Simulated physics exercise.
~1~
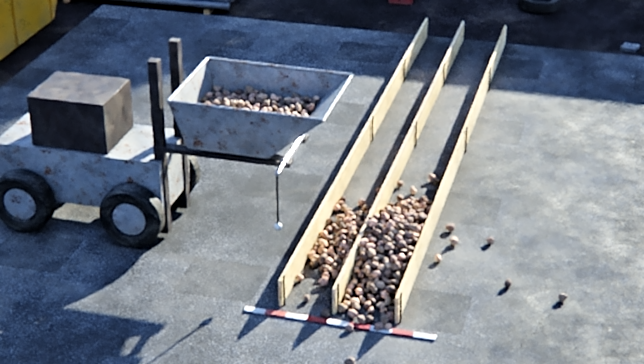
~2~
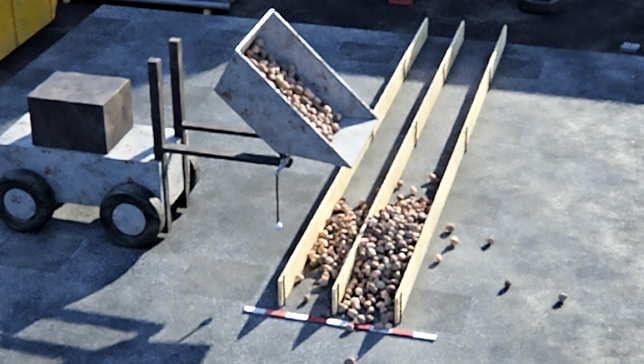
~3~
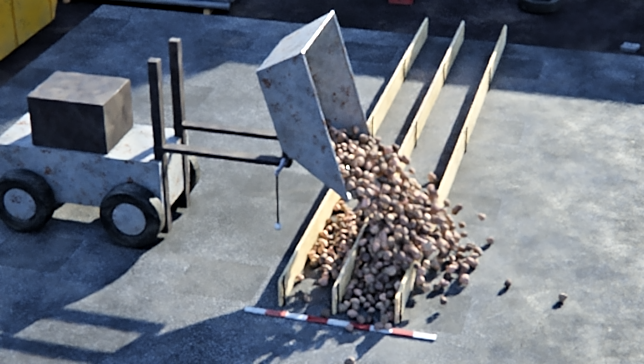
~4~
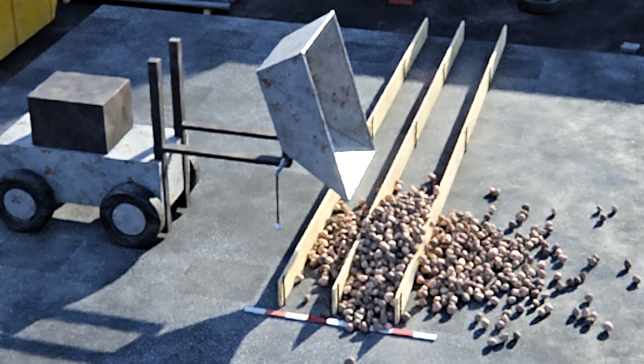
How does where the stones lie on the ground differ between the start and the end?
At the start the stones on the ground lay mostly between the planks, with only a few strays to the right. By the end they reached farther right and lower in view, with many lying beyond the right-hand plank.
